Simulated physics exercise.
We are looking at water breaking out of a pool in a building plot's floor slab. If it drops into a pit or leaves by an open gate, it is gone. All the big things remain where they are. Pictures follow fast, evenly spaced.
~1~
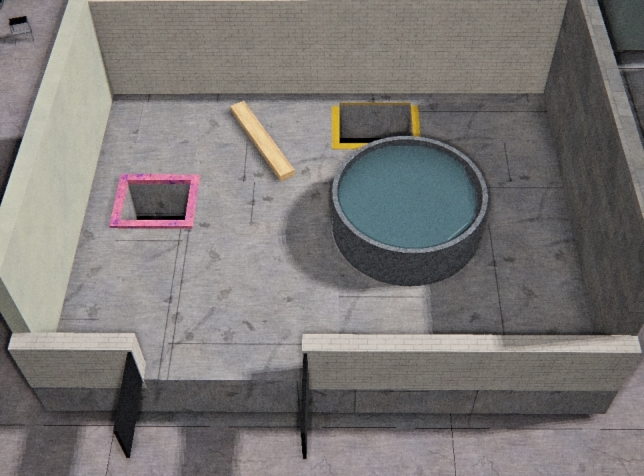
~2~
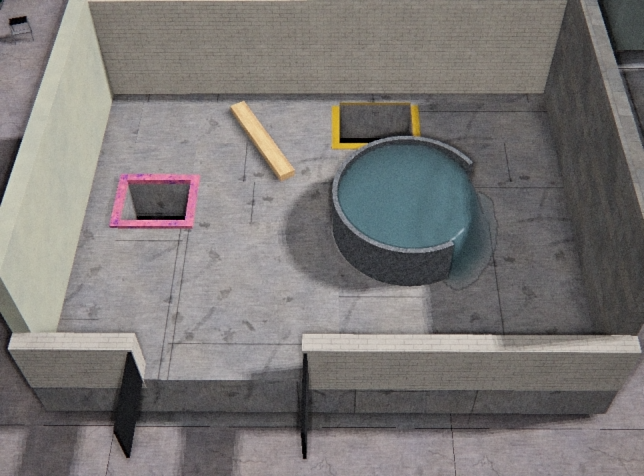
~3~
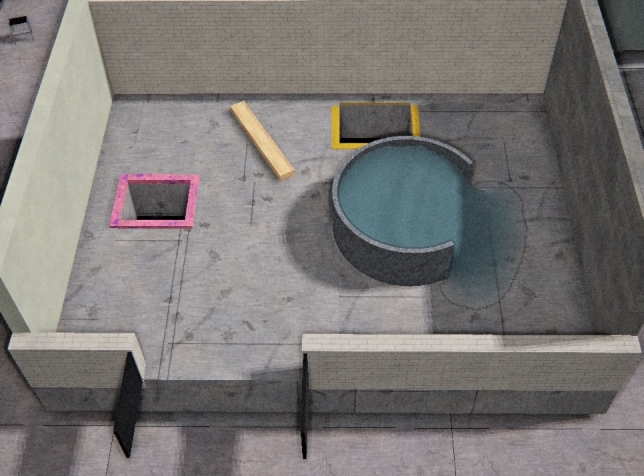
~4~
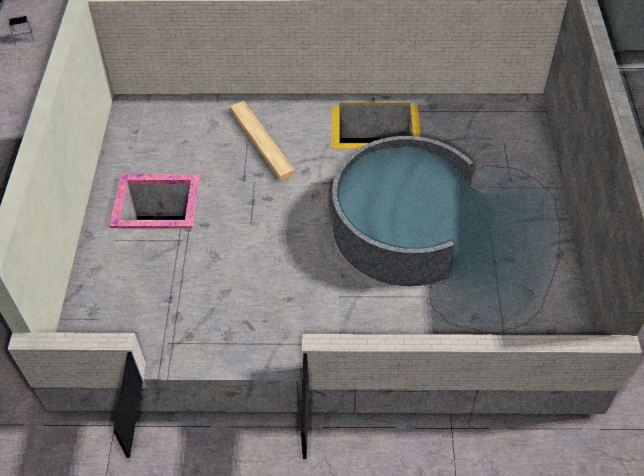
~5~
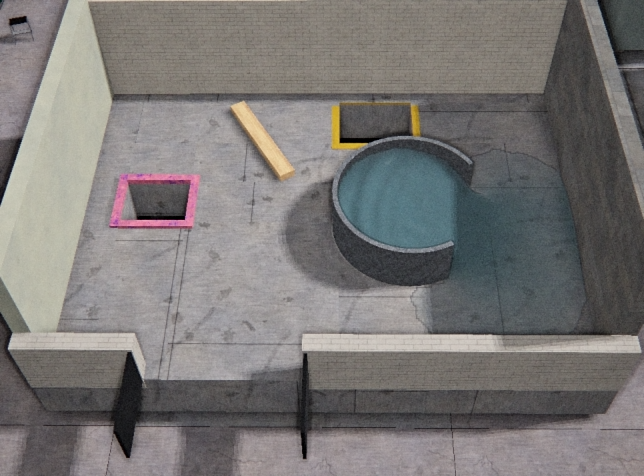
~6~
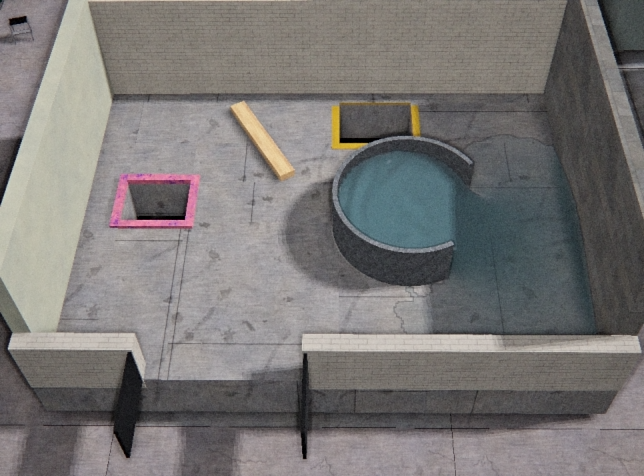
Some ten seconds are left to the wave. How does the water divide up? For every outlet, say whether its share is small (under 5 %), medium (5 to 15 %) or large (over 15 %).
Result - gate: Medium; pink pit: Small; yellow pit: Large.
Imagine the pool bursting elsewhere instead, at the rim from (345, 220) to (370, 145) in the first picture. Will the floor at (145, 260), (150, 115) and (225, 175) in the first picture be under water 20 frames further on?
Taking them in order, I'd say swamped, swamped and swamped.
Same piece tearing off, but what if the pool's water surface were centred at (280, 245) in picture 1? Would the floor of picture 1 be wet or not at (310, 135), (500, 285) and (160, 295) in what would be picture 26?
Taking them as they were asked, they come out bone dry, soaked, bone dry.
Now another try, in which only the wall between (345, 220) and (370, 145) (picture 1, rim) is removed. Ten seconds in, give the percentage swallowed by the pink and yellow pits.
Pink about 25 %, yellow about 10 %.
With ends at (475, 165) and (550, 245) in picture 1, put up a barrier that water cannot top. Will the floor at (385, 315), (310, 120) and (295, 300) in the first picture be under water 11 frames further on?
In the order you listed them: Soaked, unsoaked, unsoaked.
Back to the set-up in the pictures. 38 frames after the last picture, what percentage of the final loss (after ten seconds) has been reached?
My reading is near 50 per cent.
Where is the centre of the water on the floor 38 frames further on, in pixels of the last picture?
I'd say around (375, 246).
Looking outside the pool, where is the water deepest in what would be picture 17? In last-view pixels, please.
It should be roughly at (595, 365).
A moment on, water covers 20 % of the floor; the gate 0 %, the pink pit 0 %, the yellow pit 0 %.
Next, water covers 30 % of the floor; the gate 0 %, the pink pit 0 %, the yellow pit 0 %.
Then, water covers 55 % of the floor; the gate 0 %, the pink pit 0 %, the yellow pit 3 %.
Later, water covers 75 % of the floor; the gate 2 %, the pink pit 1 %, the yellow pit 13 %.
In the end, water covers 95 % of the floor; the gate 7 %, the pink pit 2 %, the yellow pit 22 %.
